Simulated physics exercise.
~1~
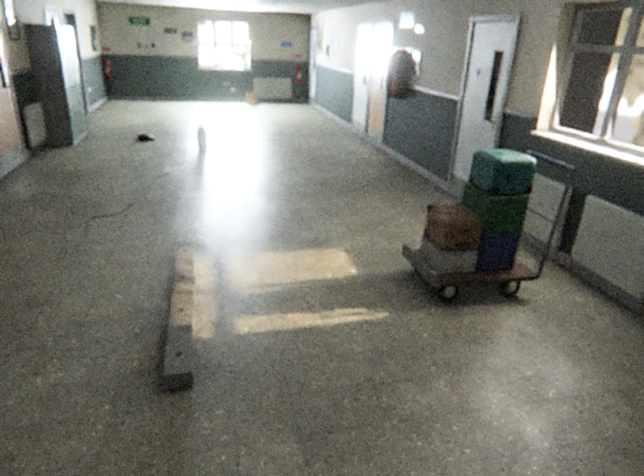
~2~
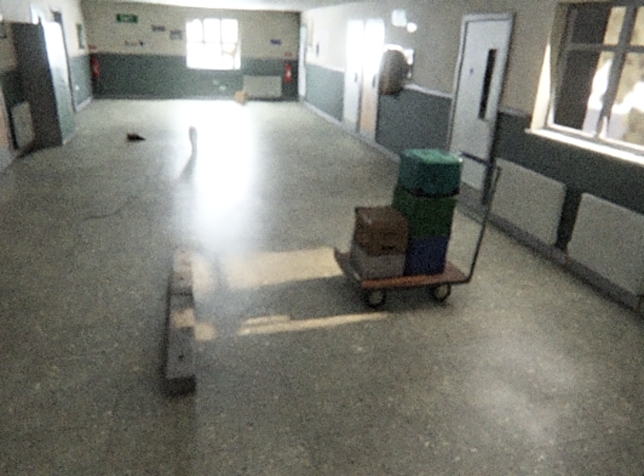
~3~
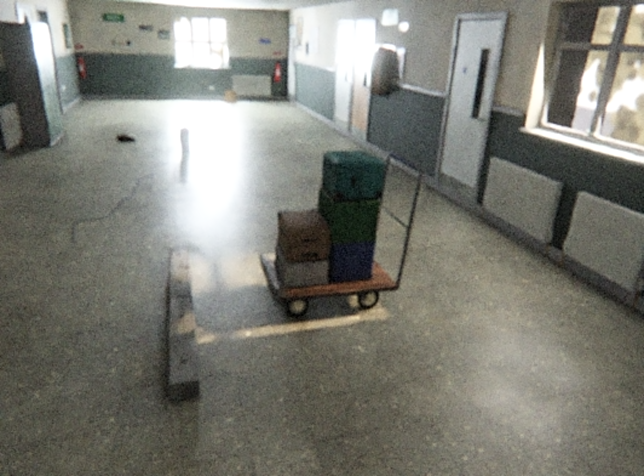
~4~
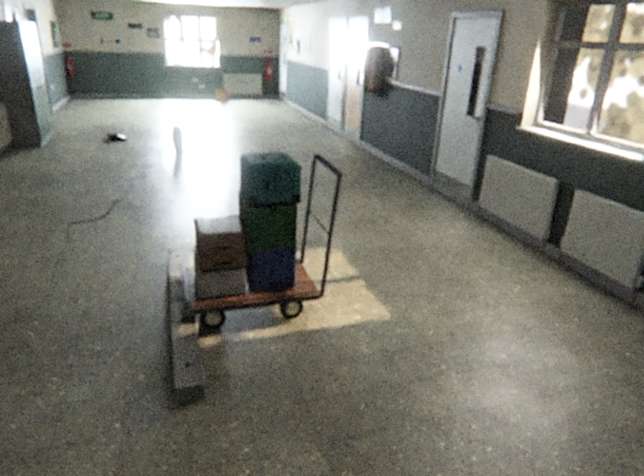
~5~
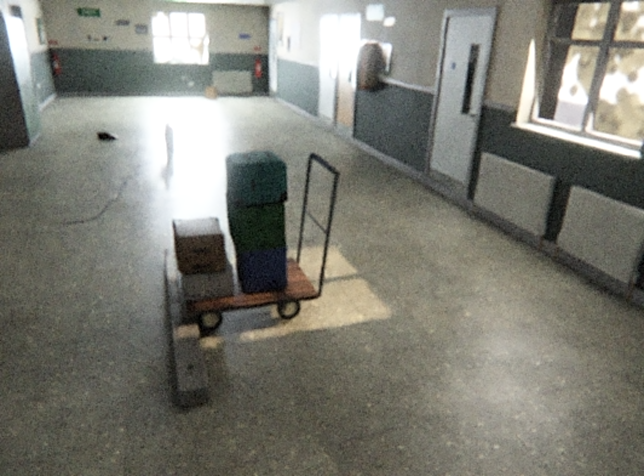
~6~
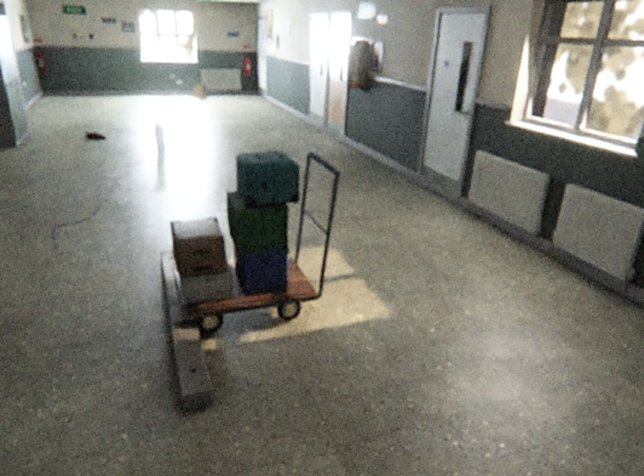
At first, a flatbed trolley rolls leftward across the shiny floor of a long, empty hallway, carrying two stacks of boxes and cases towards a low kerb. The taller stack has a teal case on top of green and blue containers, while a brown case sits on a white carton in front. The trolley crosses a patch of sunlight, reaches the kerb and stops. The loads then shift slightly forward, and the teal case slips back a little. Finally, everything rests on the deck, with nothing fallen over the front edge.
